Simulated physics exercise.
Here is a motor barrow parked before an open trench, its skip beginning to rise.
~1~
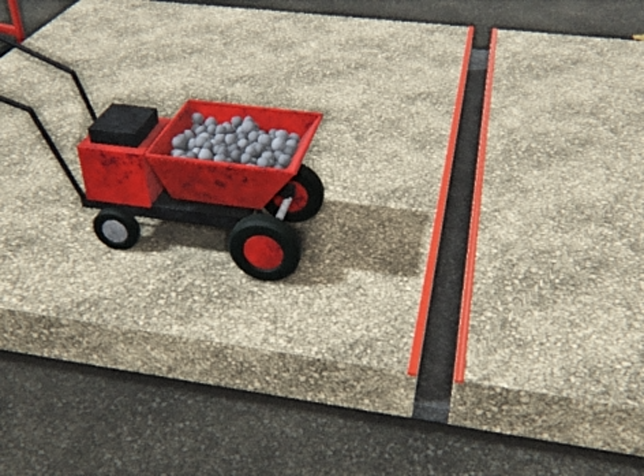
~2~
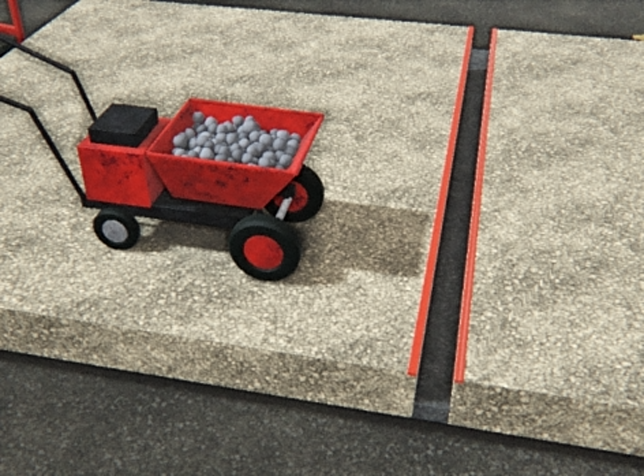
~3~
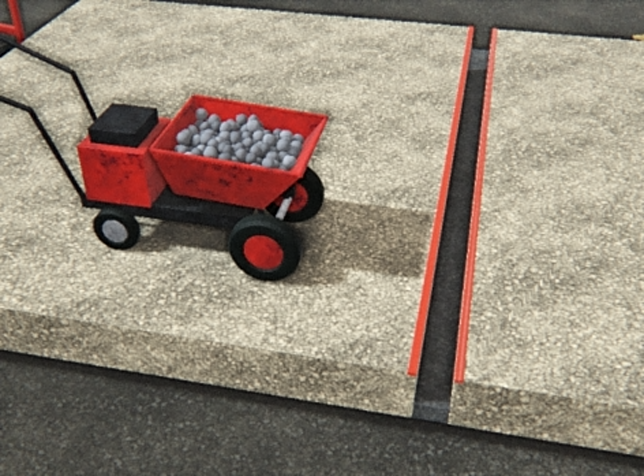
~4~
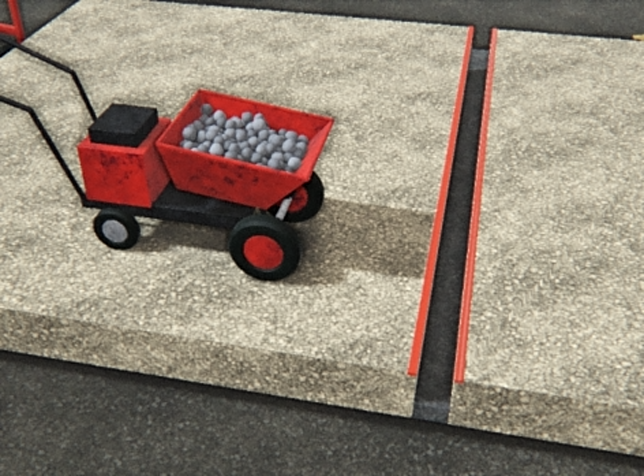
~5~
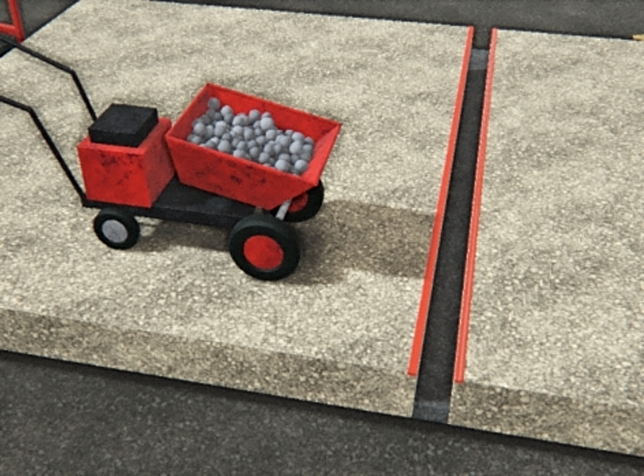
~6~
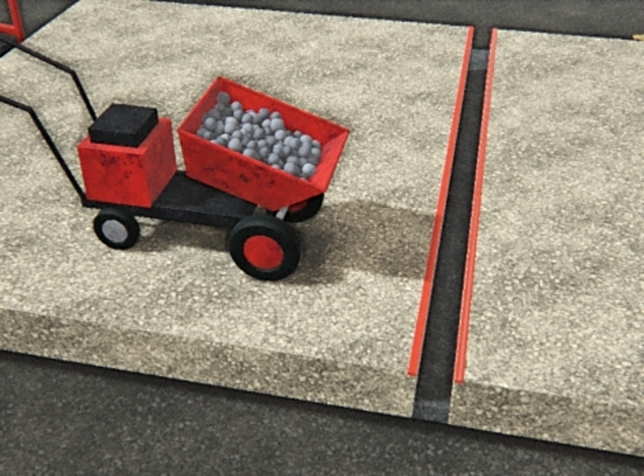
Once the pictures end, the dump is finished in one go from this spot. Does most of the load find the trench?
Between the edges lies under half of the load.
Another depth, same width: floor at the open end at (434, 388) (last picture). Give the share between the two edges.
Some 30 per cent.
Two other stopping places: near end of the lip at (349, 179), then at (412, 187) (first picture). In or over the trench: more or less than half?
One: Over half. Two: Under half.
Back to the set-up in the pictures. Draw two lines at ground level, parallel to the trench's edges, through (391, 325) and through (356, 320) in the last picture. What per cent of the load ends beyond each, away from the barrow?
Roughly 60 per cent, and 90 per cent.
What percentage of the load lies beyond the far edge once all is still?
Roughly 0 in a hundred.
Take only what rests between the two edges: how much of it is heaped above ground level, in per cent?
It comes to 0 per cent or so.
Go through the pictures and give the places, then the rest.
The first frame shows lip of the skip (294, 173), level; top of the load (215, 144), round cobbles; first edge of the trench (420, 329); far edge (464, 335), the trench under half as wide as the skip, and about as deep as wide.
The second frame shows lip of the skip (296, 174), level; top of the load (216, 144).
The third frame shows lip of the skip (300, 176), tipped barely; top of the load (220, 142).
The fourth frame shows lip of the skip (307, 179), tipped a little; top of the load (225, 139).
The fifth frame shows lip of the skip (315, 184), tipped a little; top of the load (221, 132).
The sixth frame shows lip of the skip (324, 191), tipped clearly; top of the load (221, 130); first edge of the trench (420, 329); far edge (464, 335).
Just after the last frame, skip tipped steeply; every one in the skip.
A moment on, skip tipped right over; the larger part in the skip; roughly a quarter short of the trench; just a few in or heaped over the trench; just a few falling.
Further on, skip tipped right over; roughly a quarter in the skip; roughly half short of the trench; roughly a quarter in or heaped over the trench; just a few beyond it.
When it is over, skip tipped right over; about a tenth in the skip; roughly half short of the trench; roughly a third in or heaped over the trench; just a few beyond it.
